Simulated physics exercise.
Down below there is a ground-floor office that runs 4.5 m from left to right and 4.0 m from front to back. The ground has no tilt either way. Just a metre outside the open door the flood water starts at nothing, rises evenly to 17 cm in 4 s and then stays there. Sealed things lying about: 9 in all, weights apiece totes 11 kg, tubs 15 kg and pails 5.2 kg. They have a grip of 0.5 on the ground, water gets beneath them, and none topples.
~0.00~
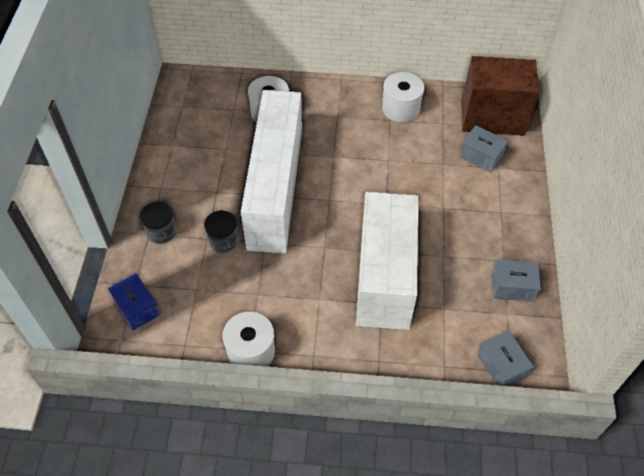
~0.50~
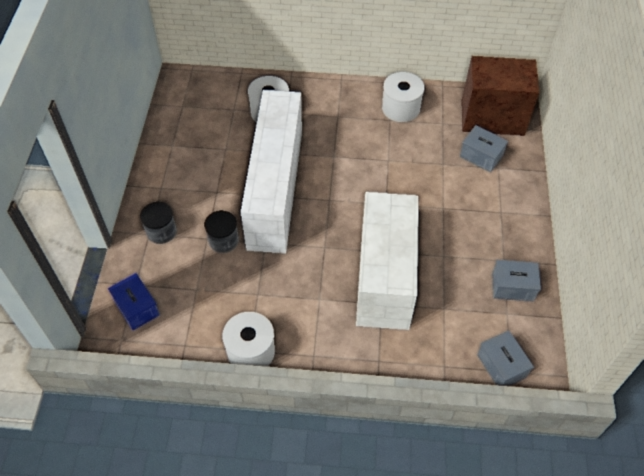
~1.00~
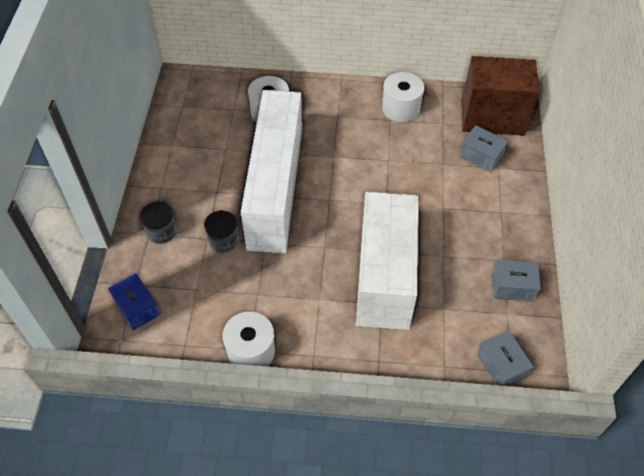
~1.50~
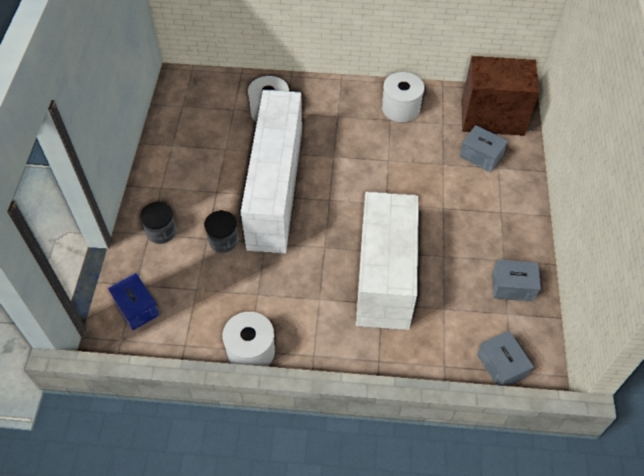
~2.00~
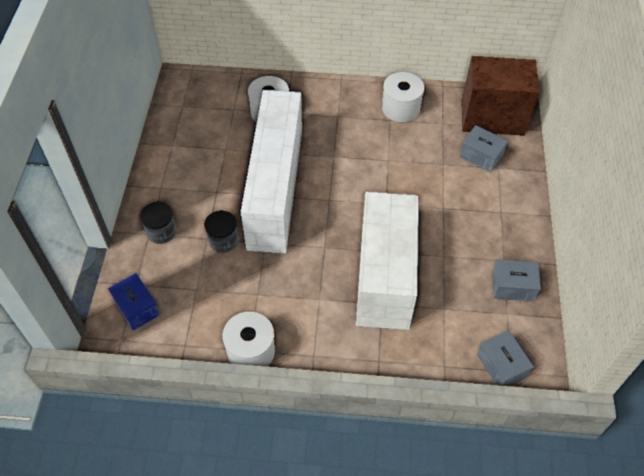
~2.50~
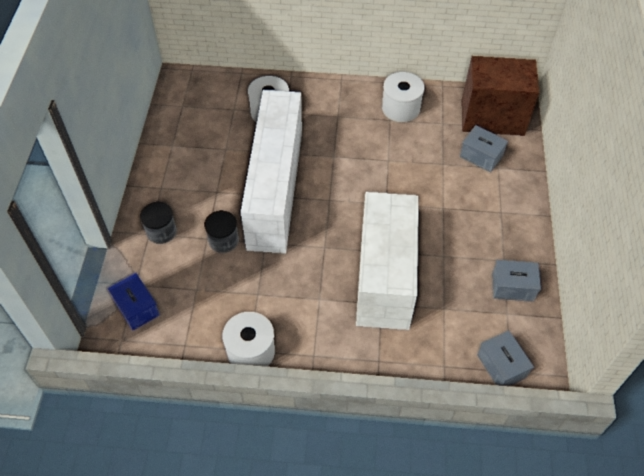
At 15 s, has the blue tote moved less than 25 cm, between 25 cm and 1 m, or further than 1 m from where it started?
Further than 1 m.
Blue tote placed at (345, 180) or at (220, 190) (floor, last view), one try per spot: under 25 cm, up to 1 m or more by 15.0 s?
First try it hardly moves at all, second try it hardly moves at all.
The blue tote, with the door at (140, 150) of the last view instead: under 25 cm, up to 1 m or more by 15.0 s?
In that case the blue tote shifts a modest distance.
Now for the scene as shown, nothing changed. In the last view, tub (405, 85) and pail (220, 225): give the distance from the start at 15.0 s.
In turn: 0 cm, 100 cm.
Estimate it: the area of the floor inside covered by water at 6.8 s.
I'd estimate close to 9.0 m2.
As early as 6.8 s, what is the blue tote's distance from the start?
Around 100 centimetres.
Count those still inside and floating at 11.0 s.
Just then, the number is 0.
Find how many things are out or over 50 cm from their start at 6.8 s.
I make it 2 by then.
After 3.5 s the blue tote is near (133, 296), 0.0 m from its start, aground; 0 afloat.
After 6.8 s the blue tote is near (235, 303), 1.0 m from its start, aground; 0 afloat.
After 11.0 s the blue tote is near (341, 224), 2.1 m from its start, aground; 0 afloat.
After 15.0 s the blue tote is near (339, 174), 2.4 m from its start, aground; 0 afloat.
